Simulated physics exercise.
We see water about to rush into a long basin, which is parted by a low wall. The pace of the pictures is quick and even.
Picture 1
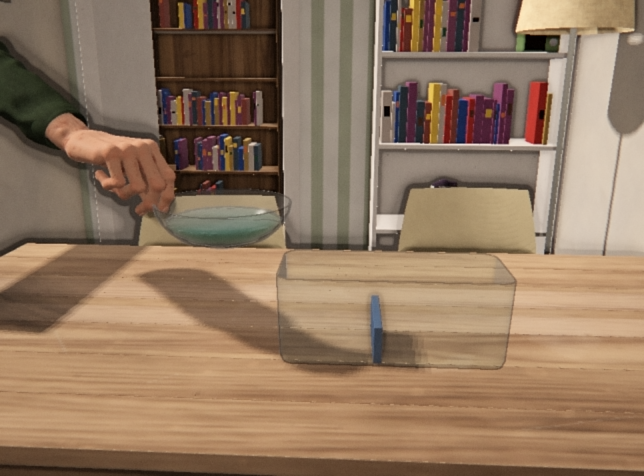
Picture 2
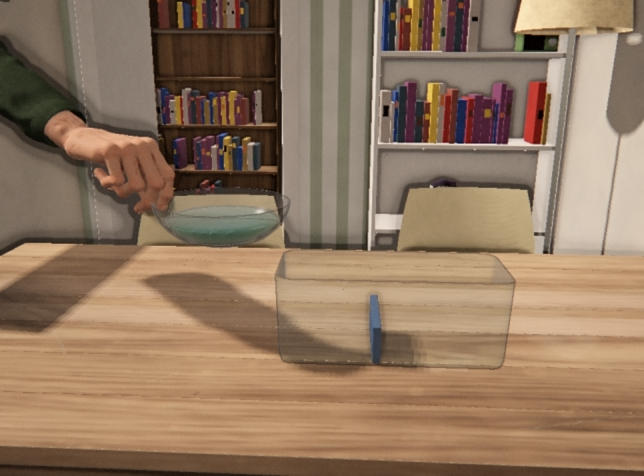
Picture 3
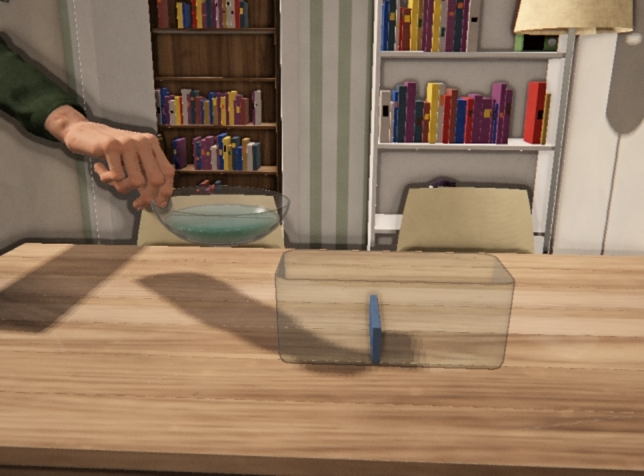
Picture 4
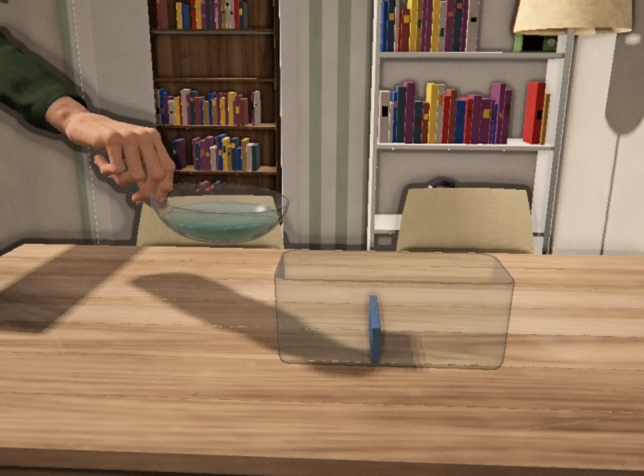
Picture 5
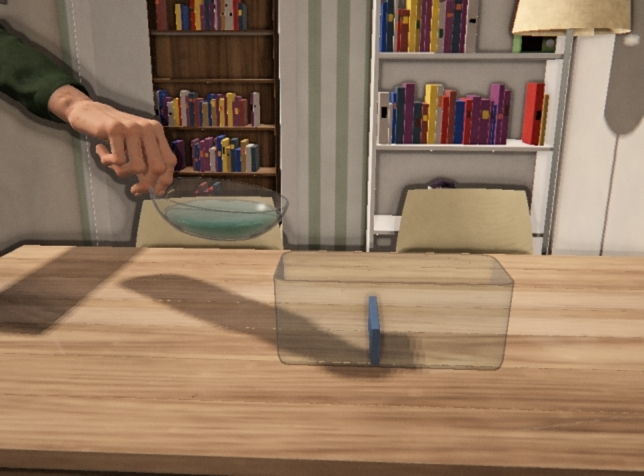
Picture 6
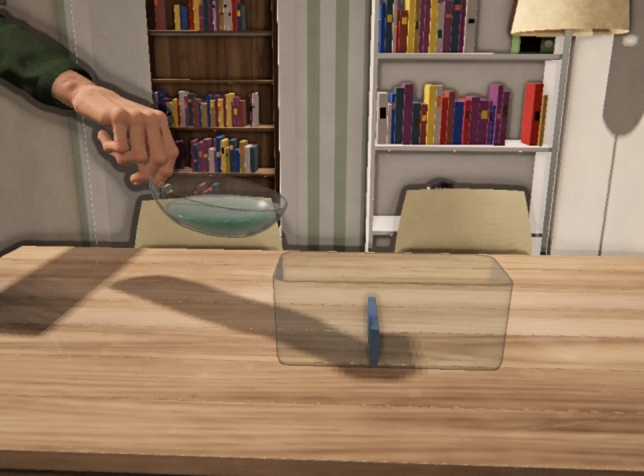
A hand in a dark green sleeve reaches in from the left beside a clear glass bowl of blue-green liquid, seen from across a wooden table in a room with bookshelves and two pale chairs. On the table, right of the bowl, sits a clear rectangular container with a low blue divider. The bowl slowly tilts rightward, its liquid shifting, while the view stays nearly still.
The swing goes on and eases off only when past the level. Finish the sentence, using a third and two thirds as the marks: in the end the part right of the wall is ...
Less than a third of the whole.
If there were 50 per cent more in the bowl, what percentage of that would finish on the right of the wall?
Roughly 10 percent.
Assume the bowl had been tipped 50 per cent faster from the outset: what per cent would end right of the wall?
About 15 per cent.
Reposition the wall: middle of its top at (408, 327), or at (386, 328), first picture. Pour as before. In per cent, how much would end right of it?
Estimated: 20 % first, 15 % second.
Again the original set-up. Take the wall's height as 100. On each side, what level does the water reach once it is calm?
Once it is still, the left part shows 60 per cent and the right part 0.
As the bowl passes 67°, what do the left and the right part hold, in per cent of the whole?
Left part: Around 35 %. Right part: Around 0 %.
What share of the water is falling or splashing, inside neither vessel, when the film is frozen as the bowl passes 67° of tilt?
Somewhere around 40 per cent of it.
A moment on, the bowl is tipped part way and 27 per cent is still to pour, 34 is left of the wall and 0 right of it.
Next, the bowl is tipped right over and 0 per cent is still to pour, 98 is left of the wall and 1 right of it.
Then the bowl is tipped right over and 0 per cent is still to pour, 98 is left of the wall and 2 right of it.
Later the bowl is tipped right over and 0 per cent is still to pour, 98 is left of the wall and 2 right of it.
In the end 98 per cent lies left of the wall, 2 right of it and 0 outside.
